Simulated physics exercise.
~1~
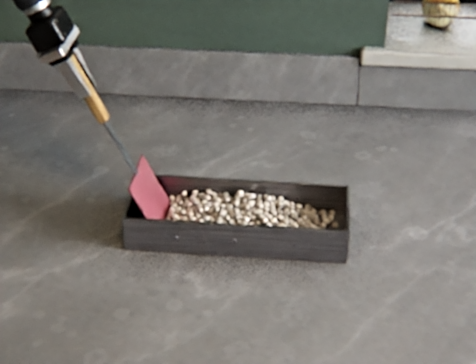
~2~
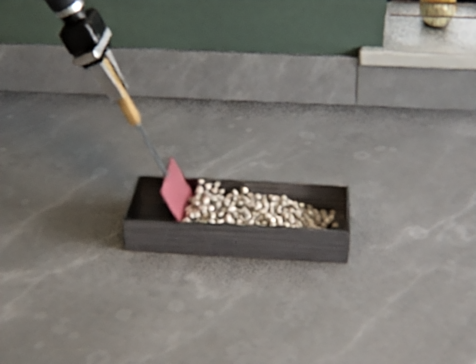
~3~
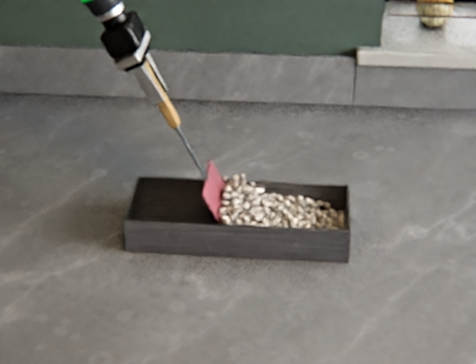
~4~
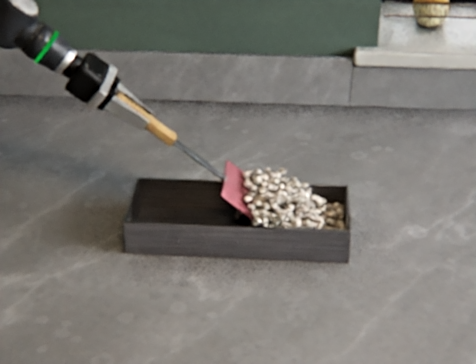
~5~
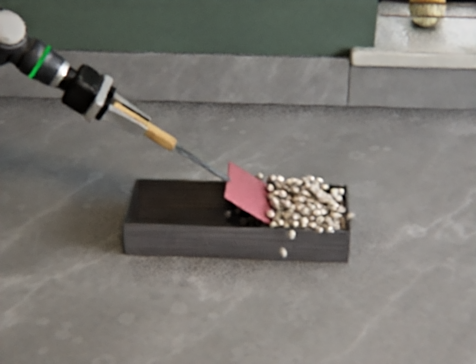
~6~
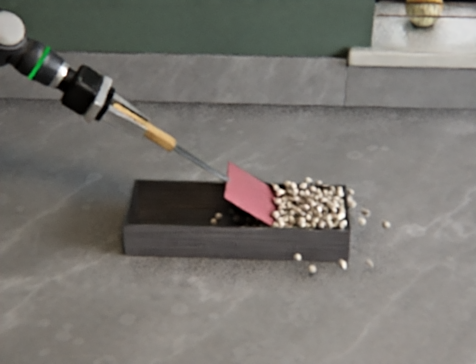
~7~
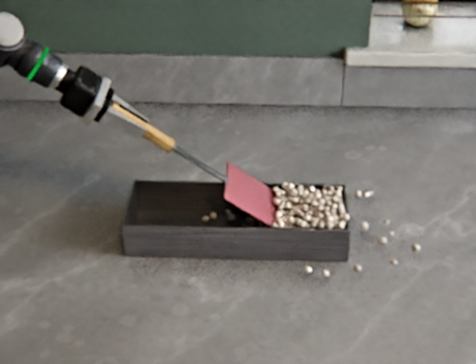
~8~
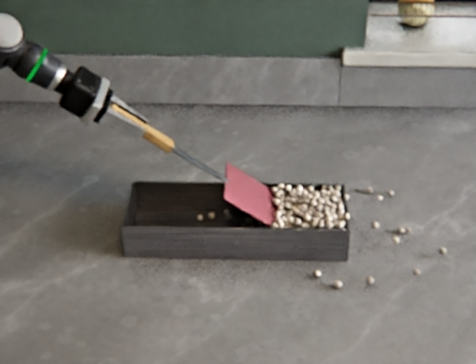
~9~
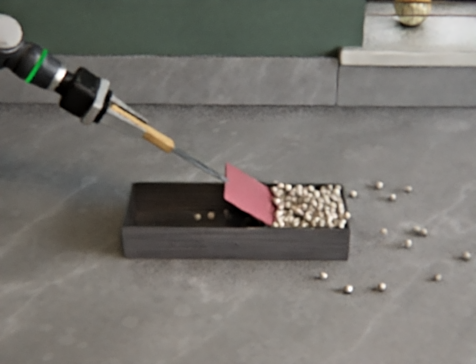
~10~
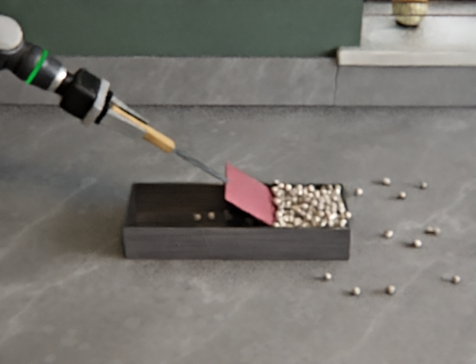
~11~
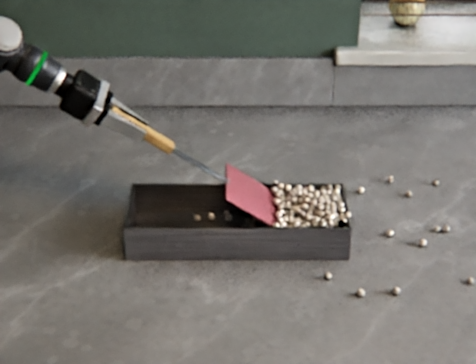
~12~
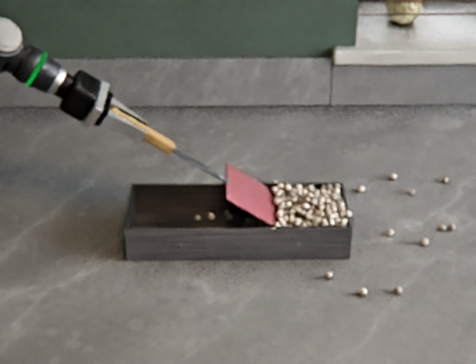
We see a robot arm push small pale beads rightward through a dark rectangular tray with a reddish paddle, heaping them at the right end before tilting and stopping; several spill over and roll across the grey surface, while most remain piled in the tray.
